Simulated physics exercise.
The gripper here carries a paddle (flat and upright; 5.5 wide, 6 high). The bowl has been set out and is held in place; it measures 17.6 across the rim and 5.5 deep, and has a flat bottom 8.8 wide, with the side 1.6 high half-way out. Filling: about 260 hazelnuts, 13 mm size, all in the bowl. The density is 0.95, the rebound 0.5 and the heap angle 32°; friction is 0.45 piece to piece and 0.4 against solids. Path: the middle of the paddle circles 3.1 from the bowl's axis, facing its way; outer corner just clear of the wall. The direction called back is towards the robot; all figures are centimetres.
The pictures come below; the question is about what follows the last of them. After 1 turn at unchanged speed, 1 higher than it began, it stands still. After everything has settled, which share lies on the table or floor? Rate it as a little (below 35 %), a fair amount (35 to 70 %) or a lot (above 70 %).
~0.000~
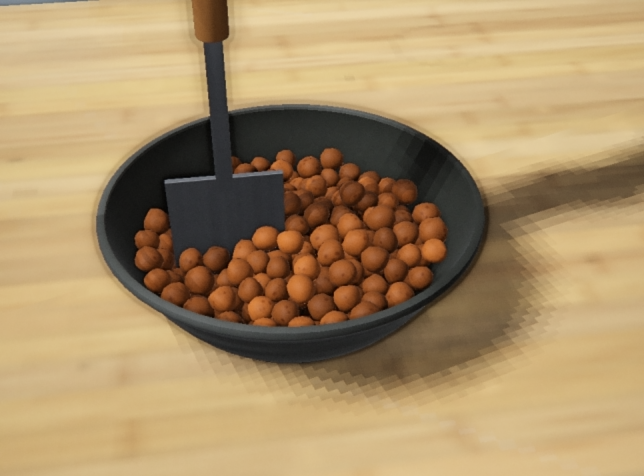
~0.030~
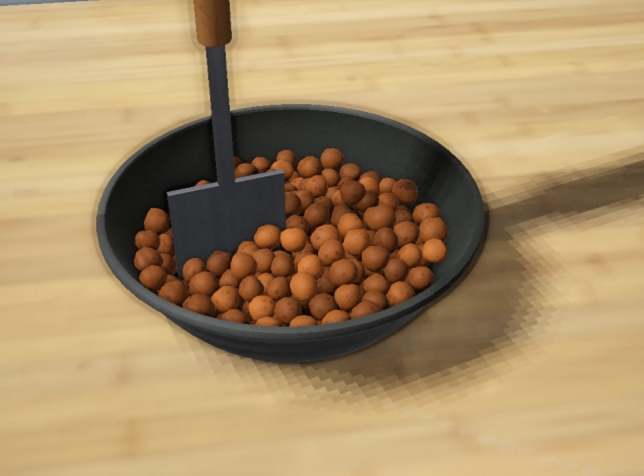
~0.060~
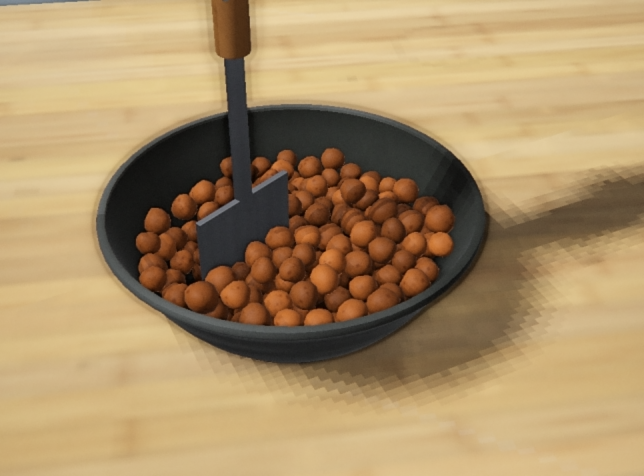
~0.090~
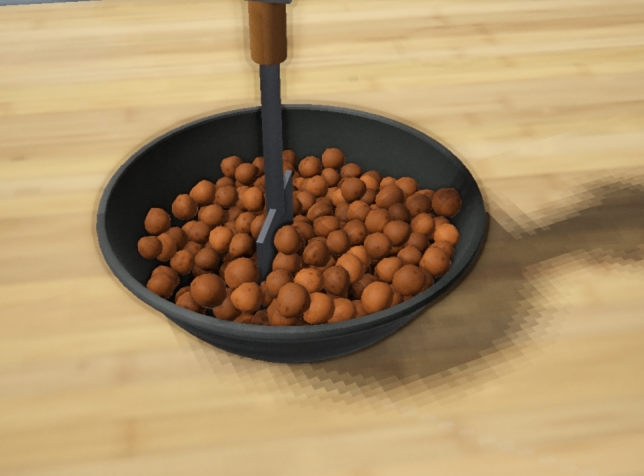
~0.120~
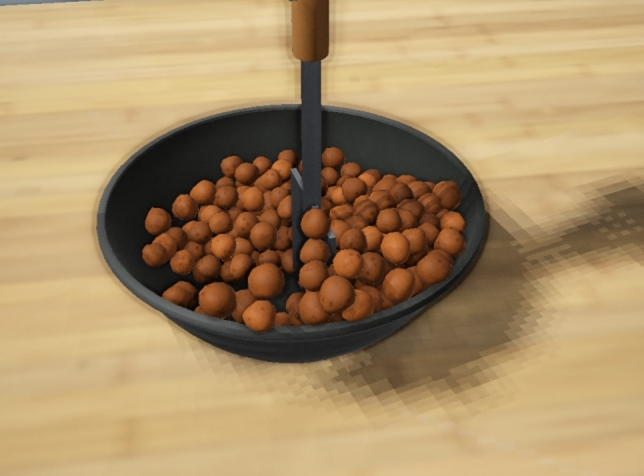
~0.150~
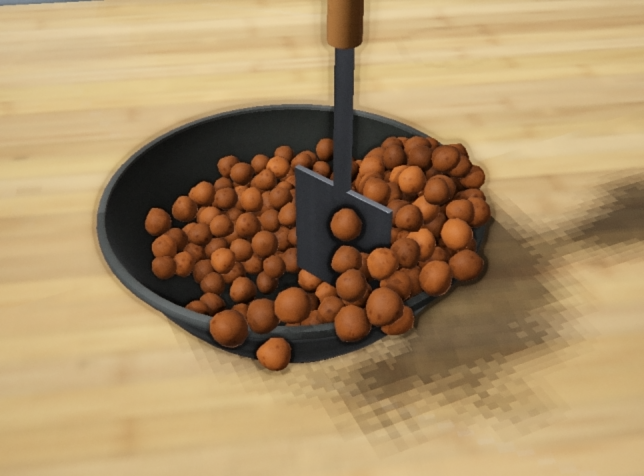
A fair amount.
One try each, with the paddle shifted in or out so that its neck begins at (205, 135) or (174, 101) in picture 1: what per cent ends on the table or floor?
45 and 15 %.
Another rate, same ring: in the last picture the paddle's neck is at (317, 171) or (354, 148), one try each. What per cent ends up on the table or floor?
About 30 and 50 %.
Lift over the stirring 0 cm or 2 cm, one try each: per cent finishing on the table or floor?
Near 50 in a hundred, then near 35 in a hundred.
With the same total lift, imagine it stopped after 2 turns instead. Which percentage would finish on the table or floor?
Close to 55 in a hundred.
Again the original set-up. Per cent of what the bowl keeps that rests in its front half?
I'd put it at roughly 60 per cent.
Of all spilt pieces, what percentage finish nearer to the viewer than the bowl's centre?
30 %, approximately.
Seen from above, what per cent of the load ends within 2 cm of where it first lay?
About 5 percent.
After 0.23 s, 214° round, highest piece 11 above the table; 215 in the bowl, 8 on the table or floor, 42 in flight or on the tool.
After 0.32 s, 298° round, highest piece 12 above the table; 177 in the bowl, 35 on the table or floor, 53 in flight or on the tool.
After 0.56 s, 0° round, highest piece 6 above the table; 150 in the bowl, 115 on the table or floor.
After 1.26 s, 0° round, highest piece 5 above the table; 150 in the bowl, 115 on the table or floor.
In the end, 150 in the bowl, 115 on the table or floor. That is 43 % on the table or floor.
